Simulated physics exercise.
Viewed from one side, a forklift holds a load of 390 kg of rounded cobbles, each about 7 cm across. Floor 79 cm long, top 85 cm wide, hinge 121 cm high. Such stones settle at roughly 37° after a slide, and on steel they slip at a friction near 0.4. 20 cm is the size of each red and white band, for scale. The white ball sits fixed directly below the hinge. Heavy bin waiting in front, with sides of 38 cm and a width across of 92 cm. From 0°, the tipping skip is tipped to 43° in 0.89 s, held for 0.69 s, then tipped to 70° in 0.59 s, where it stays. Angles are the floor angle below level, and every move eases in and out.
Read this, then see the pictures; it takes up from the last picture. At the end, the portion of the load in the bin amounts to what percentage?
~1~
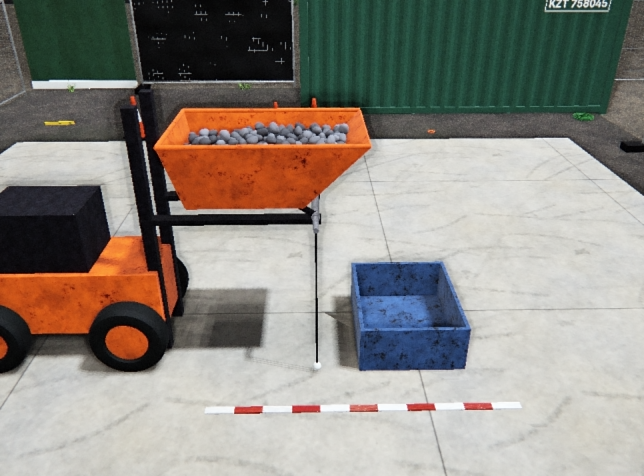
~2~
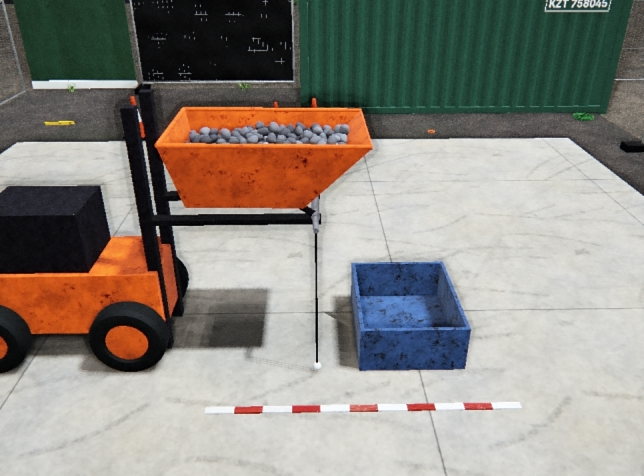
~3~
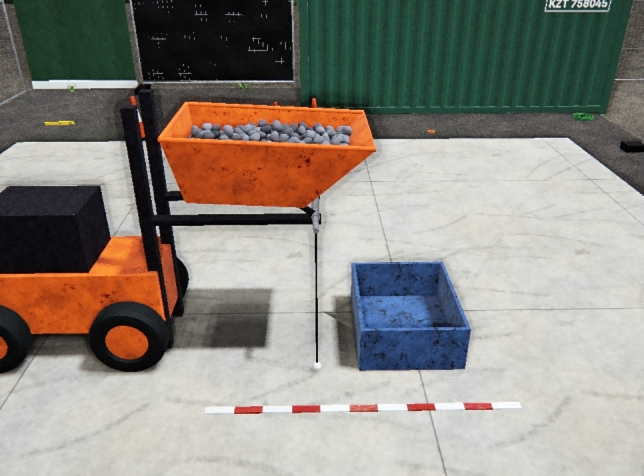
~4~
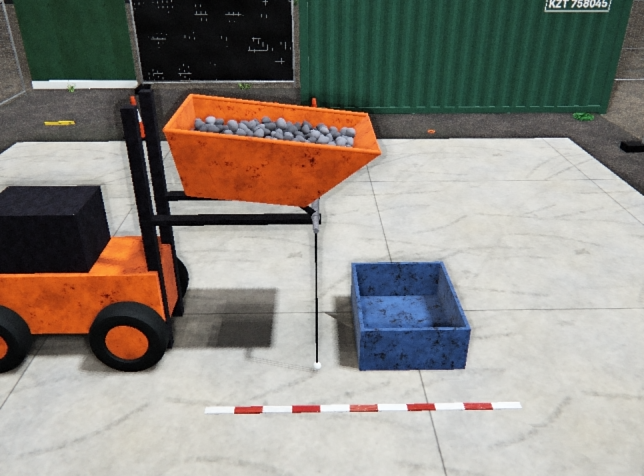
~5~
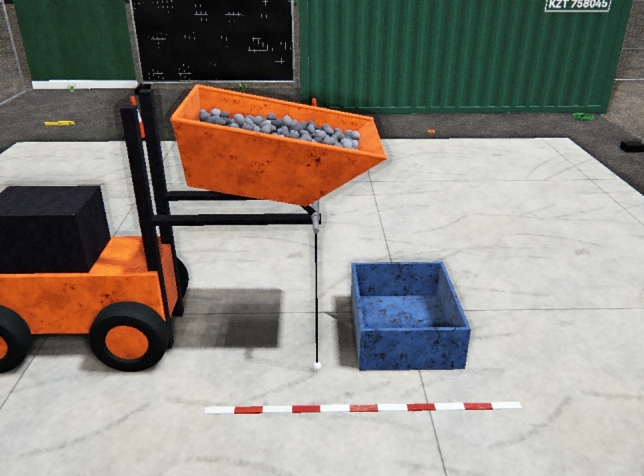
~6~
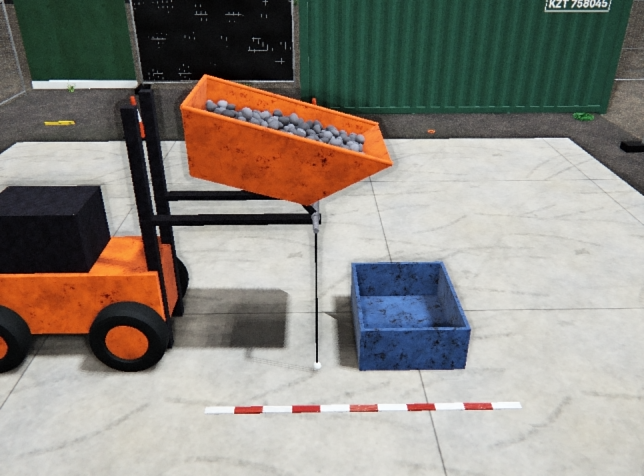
It amounts to roughly 45 per cent.
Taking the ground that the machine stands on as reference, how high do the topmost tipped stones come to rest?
Roughly 36 cm above the ground.
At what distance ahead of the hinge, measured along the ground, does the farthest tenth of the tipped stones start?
It's roughly 190 cm in front of the hinge.
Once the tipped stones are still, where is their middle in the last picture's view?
About (460, 324).
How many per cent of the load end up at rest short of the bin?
Share of load: Approx. 0 %.
A little later the floor is at 36°; 100 % in the tipping skip; the foremost stones are at (378, 173).
Then the floor is at 43°; 100 % in the tipping skip; the foremost stones are at (398, 179).
Later still the floor is at 70°; 46 % in the tipping skip, 33 % in the bin, 21 % beside or beyond the bin; the foremost stones are at (495, 318).
In the end the floor is at 70°; 0 % in the tipping skip, 44 % in the bin, 56 % beside or beyond the bin; the foremost stones are past the picture's edge.
